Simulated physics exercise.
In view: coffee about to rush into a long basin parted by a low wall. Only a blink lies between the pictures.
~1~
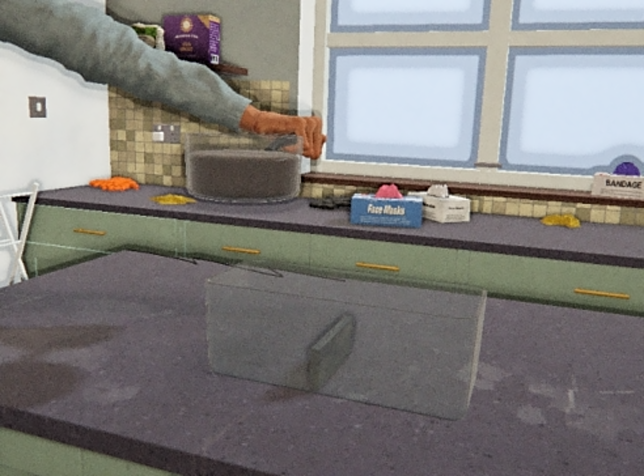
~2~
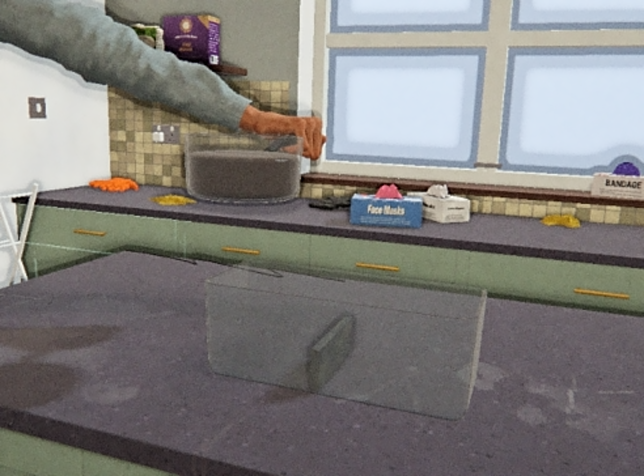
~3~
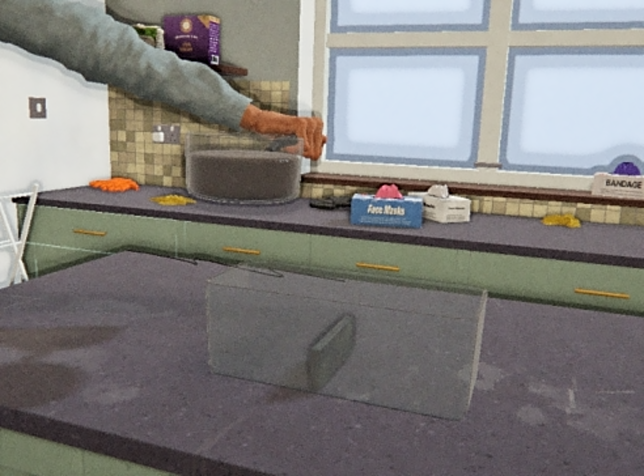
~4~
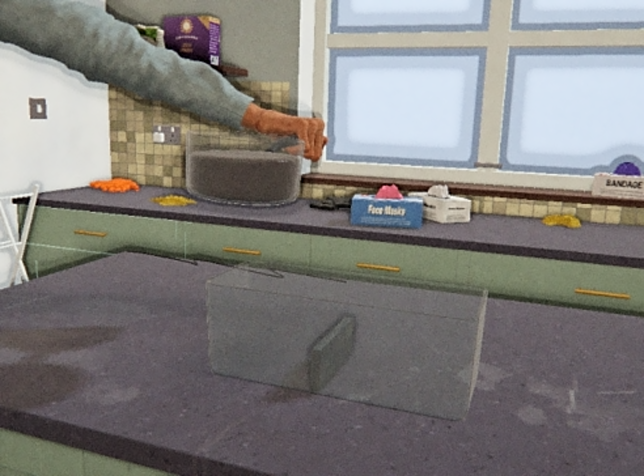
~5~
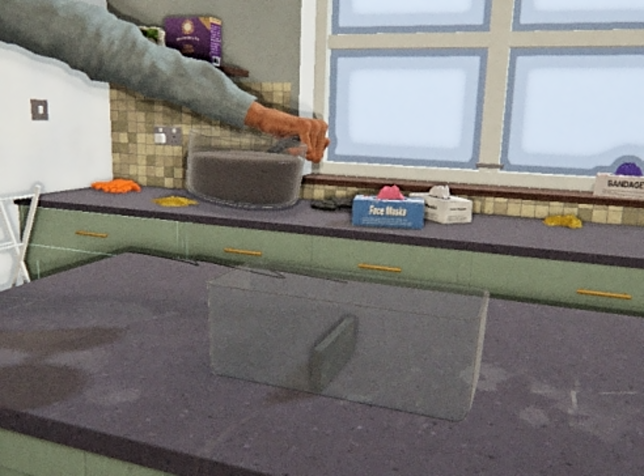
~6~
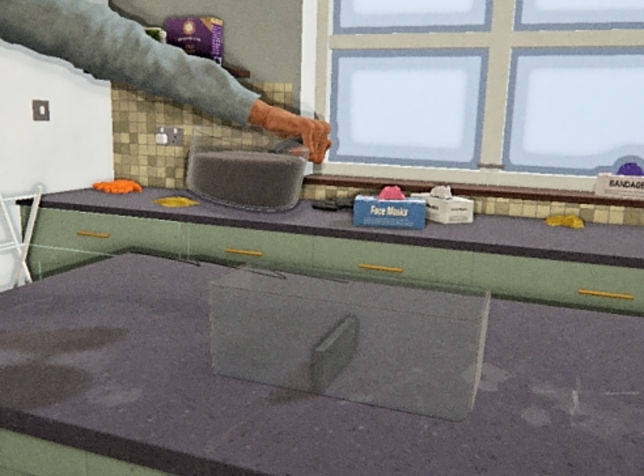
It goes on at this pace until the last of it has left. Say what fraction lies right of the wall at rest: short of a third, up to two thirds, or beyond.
It comes to between a third and two thirds.
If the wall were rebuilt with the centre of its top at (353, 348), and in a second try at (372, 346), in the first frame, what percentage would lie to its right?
First some 30, then 5 per cent.
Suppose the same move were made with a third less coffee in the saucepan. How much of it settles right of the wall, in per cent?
Near 30 %.
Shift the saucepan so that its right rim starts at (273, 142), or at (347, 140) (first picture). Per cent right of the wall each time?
First some 15, then 95 per cent.
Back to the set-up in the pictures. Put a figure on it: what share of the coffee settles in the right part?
Near 55 %.
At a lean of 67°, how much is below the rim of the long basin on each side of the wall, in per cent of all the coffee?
Left about 5, right about 5.
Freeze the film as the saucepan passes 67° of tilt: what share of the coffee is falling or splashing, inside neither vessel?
Some 30 per cent.
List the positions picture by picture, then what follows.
In the first frame, it leans 0°; its right rim is at (298, 140); the coffee meets the walls at (199, 152) and (297, 158); the long basin's rim runs from (229, 270) to (482, 304); the wall's top is at (333, 333).
In the second frame, it leans 0°; its right rim is at (298, 141); the coffee meets the walls at (199, 152) and (297, 158).
In the third frame, it leans 2°; its right rim is at (298, 142); the coffee meets the walls at (199, 152) and (297, 159).
In the fourth frame, it leans 4°; its right rim is at (299, 145); the coffee meets the walls at (200, 153) and (298, 160).
In the fifth frame, it leans 7°; its right rim is at (302, 149); the coffee meets the walls at (201, 153) and (300, 161).
In the sixth frame, it leans 11°; its right rim is at (304, 153); the coffee meets the walls at (202, 154) and (302, 161).
A moment on, the saucepan is tipped part way and 61 per cent is still to pour, 3 is left of the wall and 7 right of it.
Next, the saucepan is tipped right over and 9 per cent is still to pour, 28 is left of the wall and 54 right of it.
Then the saucepan is tipped right over and 0 per cent is still to pour, 45 is left of the wall and 54 right of it.
Later the saucepan is tipped right over and 0 per cent is still to pour, 45 is left of the wall and 54 right of it.
In the end 45 per cent lies left of the wall, 54 right of it and 1 outside.
